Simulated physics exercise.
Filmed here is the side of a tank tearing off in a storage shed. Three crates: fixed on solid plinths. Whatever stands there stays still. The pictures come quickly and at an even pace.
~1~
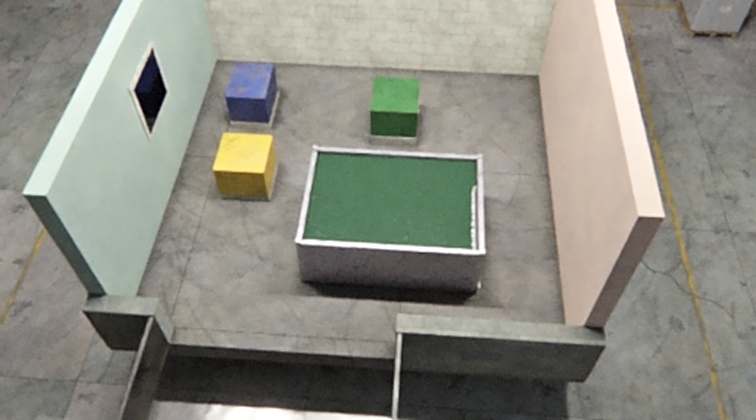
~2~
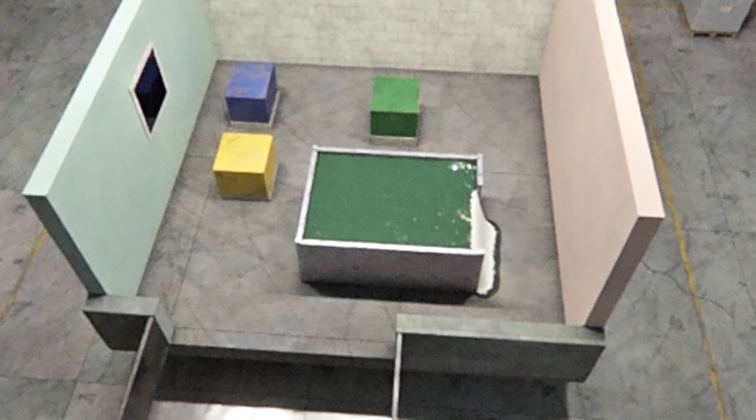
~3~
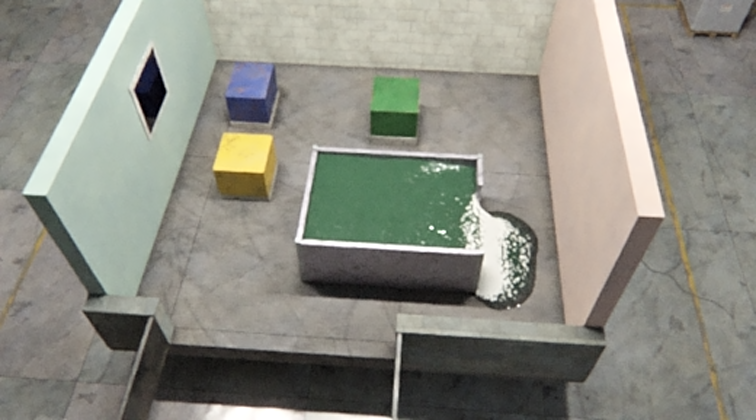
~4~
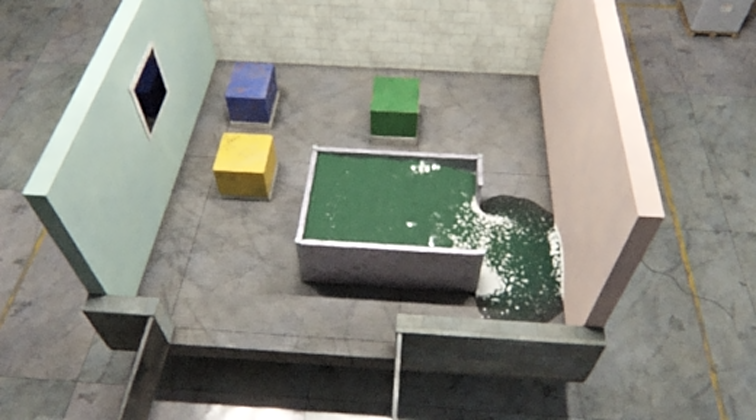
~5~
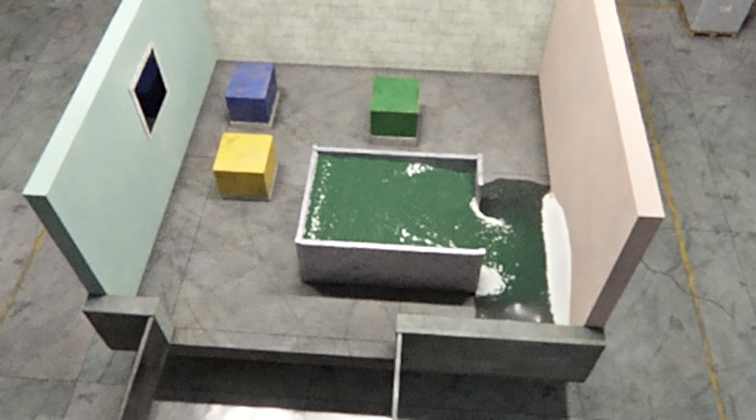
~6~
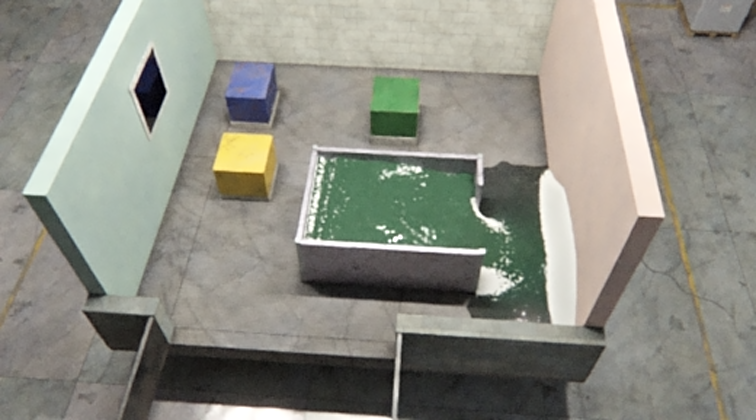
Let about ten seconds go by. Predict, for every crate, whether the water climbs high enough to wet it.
My prediction: The yellow crate gets wetted; the blue crate gets wetted; the green crate remains dry.
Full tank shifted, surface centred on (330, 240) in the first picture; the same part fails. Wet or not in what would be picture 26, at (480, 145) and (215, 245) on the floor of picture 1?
In order: Inundated and bone-dry.
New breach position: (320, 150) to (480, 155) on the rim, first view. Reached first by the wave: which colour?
That would be the green crate, reached first.
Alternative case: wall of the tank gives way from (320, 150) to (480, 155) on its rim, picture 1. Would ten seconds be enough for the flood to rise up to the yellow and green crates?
The yellow crate is reached, the green crate is reached.
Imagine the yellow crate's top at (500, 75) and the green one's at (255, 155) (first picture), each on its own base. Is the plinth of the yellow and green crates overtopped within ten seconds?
As I read it, the yellow crate gets flooded and the green crate stays clear.
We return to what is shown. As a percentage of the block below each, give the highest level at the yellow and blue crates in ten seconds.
Around 150 % and 170 %.
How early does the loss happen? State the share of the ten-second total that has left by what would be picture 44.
My estimate is roughly 55 percent.
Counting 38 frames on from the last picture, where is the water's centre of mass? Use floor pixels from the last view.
Somewhere near (370, 185).
A moment on, water covers 20 % of the floor; the yellow crate not reached, the blue crate not reached, the green crate not reached.
Next, water covers 45 % of the floor; the yellow crate not reached, the blue crate not reached, the green crate water round its plinth.
Then, water covers 70 % of the floor; the yellow crate not reached, the blue crate water round its plinth, the green crate water round its plinth.
Later, water covers 95 % of the floor; the yellow crate water round its plinth, the blue crate water round its plinth, the green crate water round its plinth.
In the end, water covers 100 % of the floor; the yellow crate was topped, the blue crate was topped, the green crate stayed above the water.
